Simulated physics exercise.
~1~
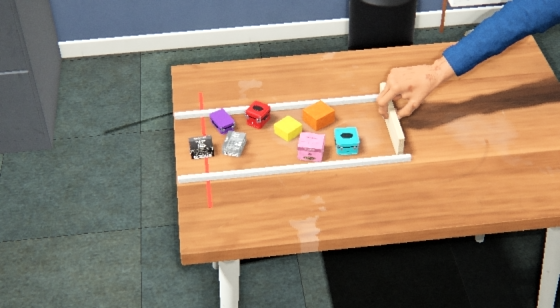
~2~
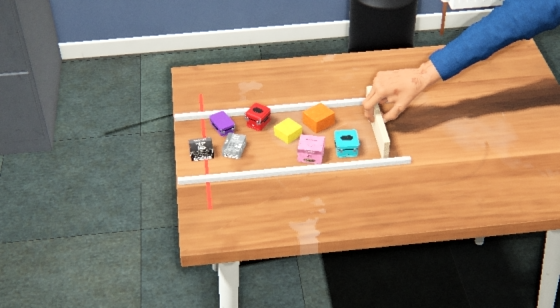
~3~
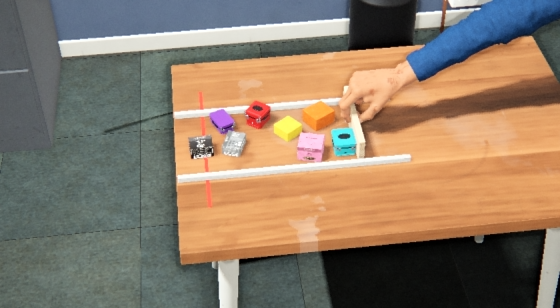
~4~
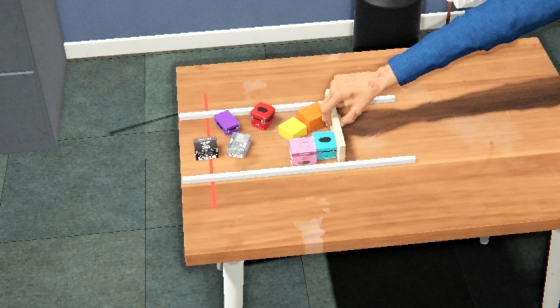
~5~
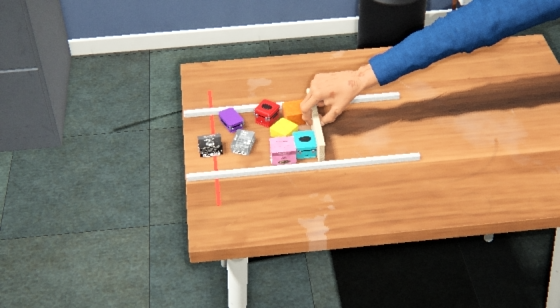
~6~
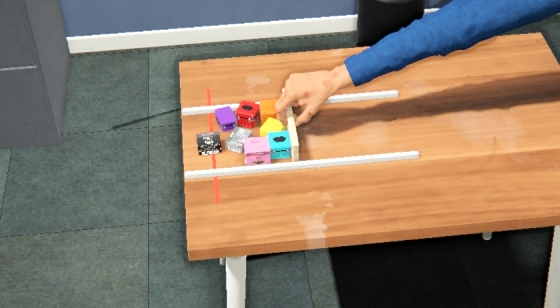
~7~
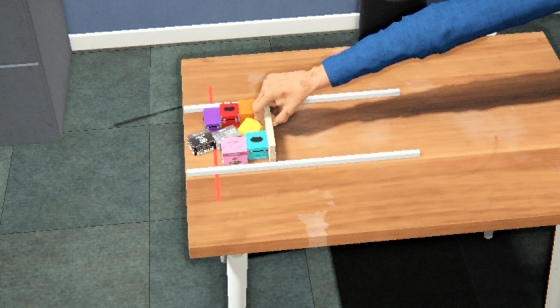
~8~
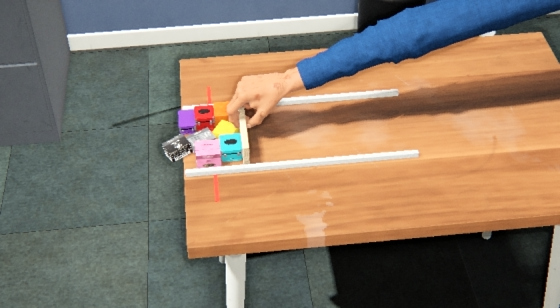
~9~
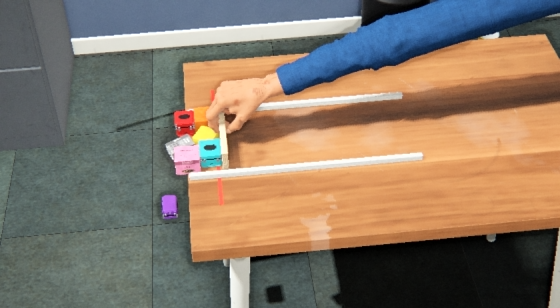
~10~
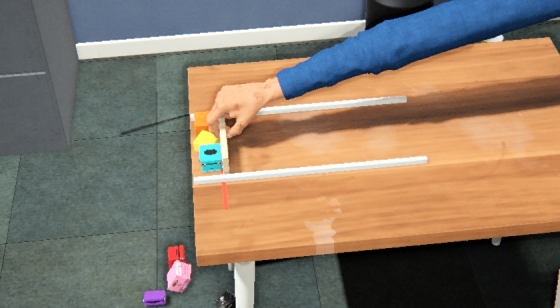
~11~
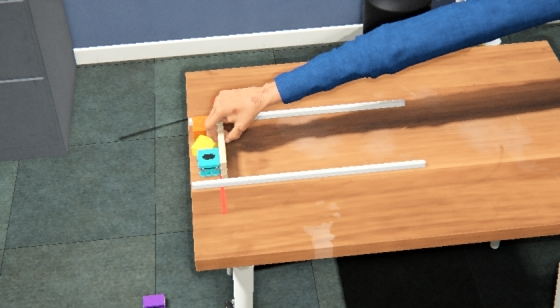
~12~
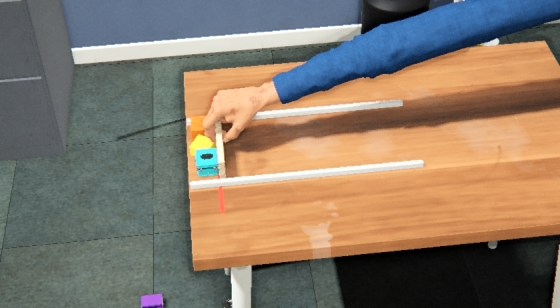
A hand slides a board left, pushing several small objects off the table while three remain.
